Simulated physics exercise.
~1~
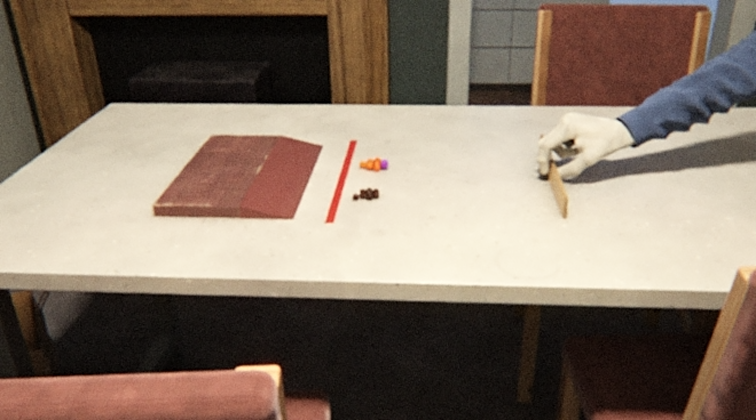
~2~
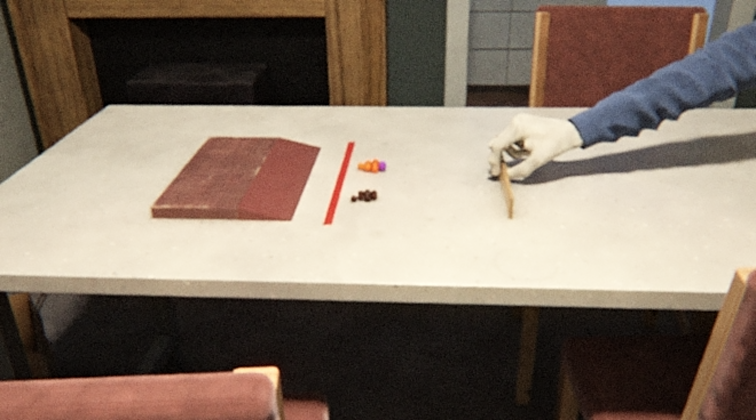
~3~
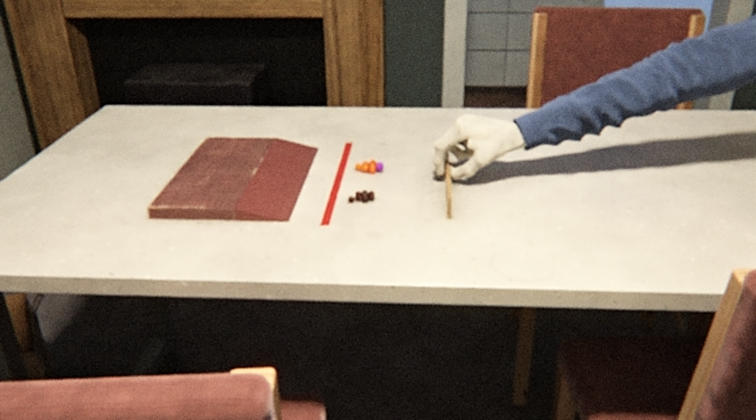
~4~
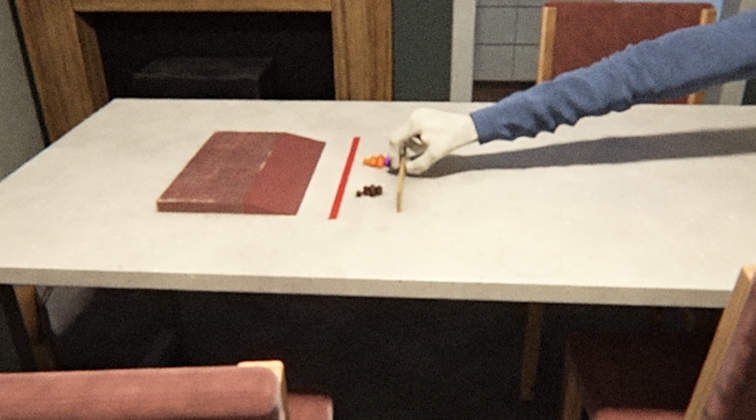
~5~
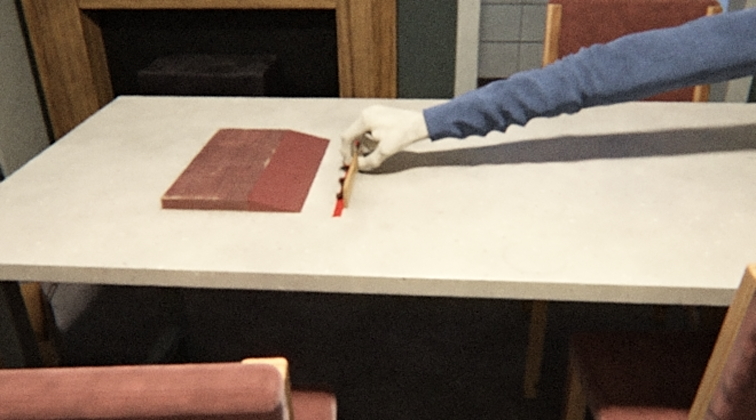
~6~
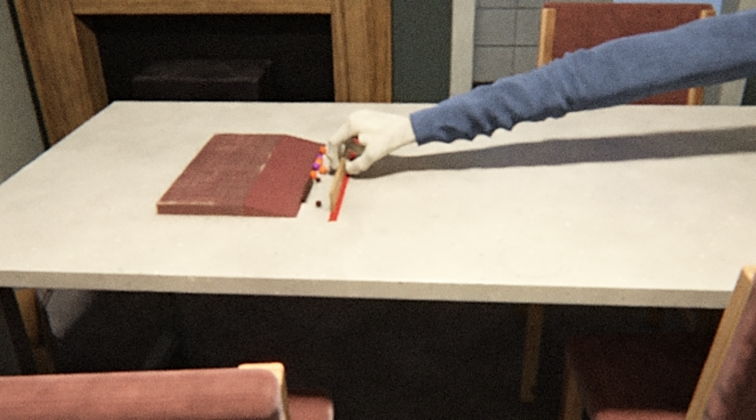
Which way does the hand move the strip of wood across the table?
The hand moves the strip of wood to the left, toward the red tape and the dark red wedge.
